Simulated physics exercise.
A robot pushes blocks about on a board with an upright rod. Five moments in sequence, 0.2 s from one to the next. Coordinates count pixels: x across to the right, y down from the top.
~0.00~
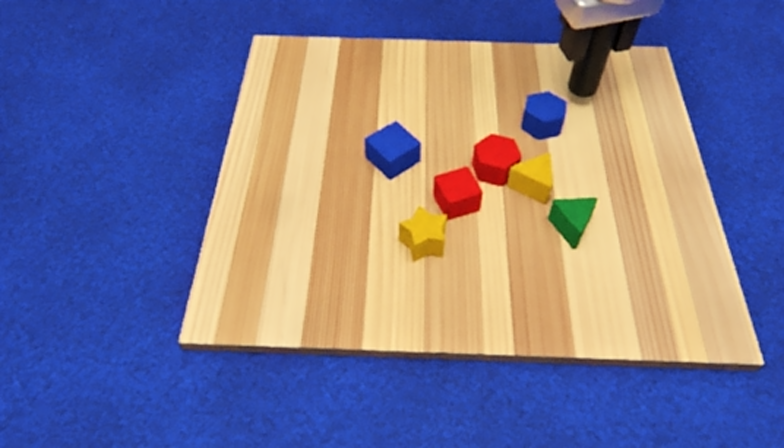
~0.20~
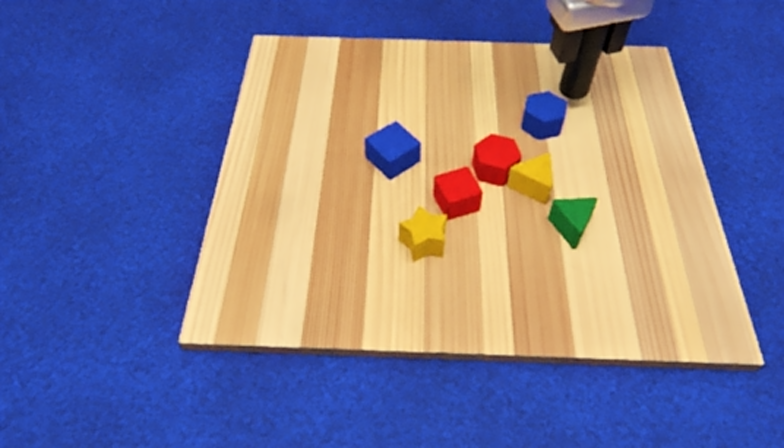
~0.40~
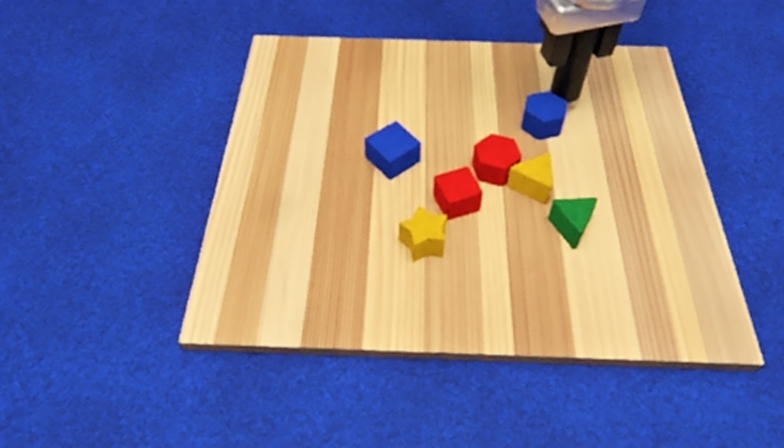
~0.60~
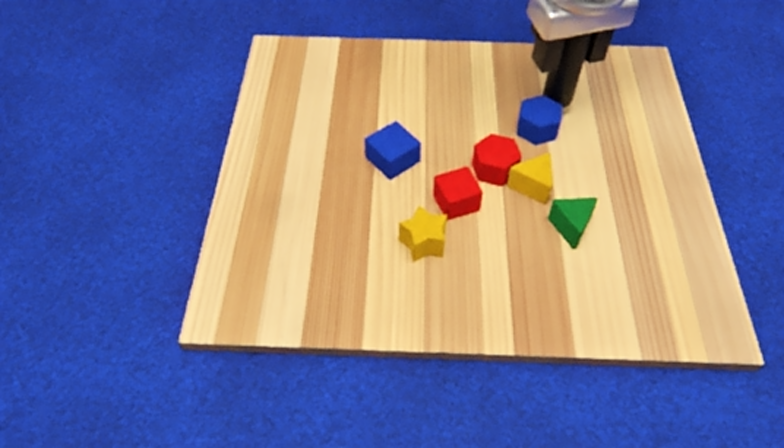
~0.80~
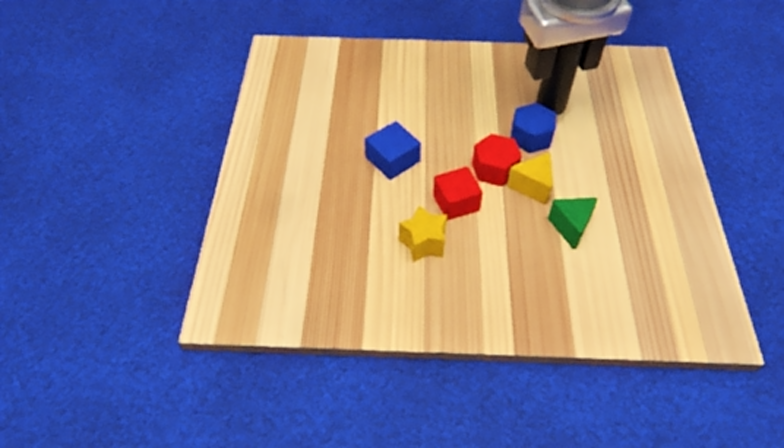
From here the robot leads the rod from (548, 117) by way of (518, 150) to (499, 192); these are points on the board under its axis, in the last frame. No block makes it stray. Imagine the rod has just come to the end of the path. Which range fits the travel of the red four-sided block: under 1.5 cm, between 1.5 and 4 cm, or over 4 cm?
The distance will be above 4 cm.
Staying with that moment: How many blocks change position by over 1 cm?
Three or more blocks.
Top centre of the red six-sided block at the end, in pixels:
Most likely (459, 213).
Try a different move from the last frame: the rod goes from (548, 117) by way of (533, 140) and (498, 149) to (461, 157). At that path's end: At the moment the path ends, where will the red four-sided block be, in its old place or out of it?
The answer is that it is displaced.
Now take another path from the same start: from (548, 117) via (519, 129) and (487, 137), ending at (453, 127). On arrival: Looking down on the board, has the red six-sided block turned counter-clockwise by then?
Final answer: No.
What follows on the original path. One third of the way, rod (530, 129); red four-sided block (454, 186), turned 15° anticlockwise; red six-sided block (484, 164), turned 25° clockwise; blue six-sided block (519, 144), turned 15° anticlockwise.
Two thirds of the way, rod (511, 154); red four-sided block (426, 198), turned 10° clockwise; red six-sided block (467, 191), turned 60° clockwise; blue six-sided block (506, 173), turned 35° anticlockwise; yellow triangular block (543, 184), turned 35° anticlockwise.
At the end, rod (501, 183); red four-sided block (415, 198), turned 30° clockwise; red six-sided block (459, 213), turned 110° clockwise; blue six-sided block (507, 205), turned 50° anticlockwise; yellow triangular block (546, 188), turned 55° anticlockwise.
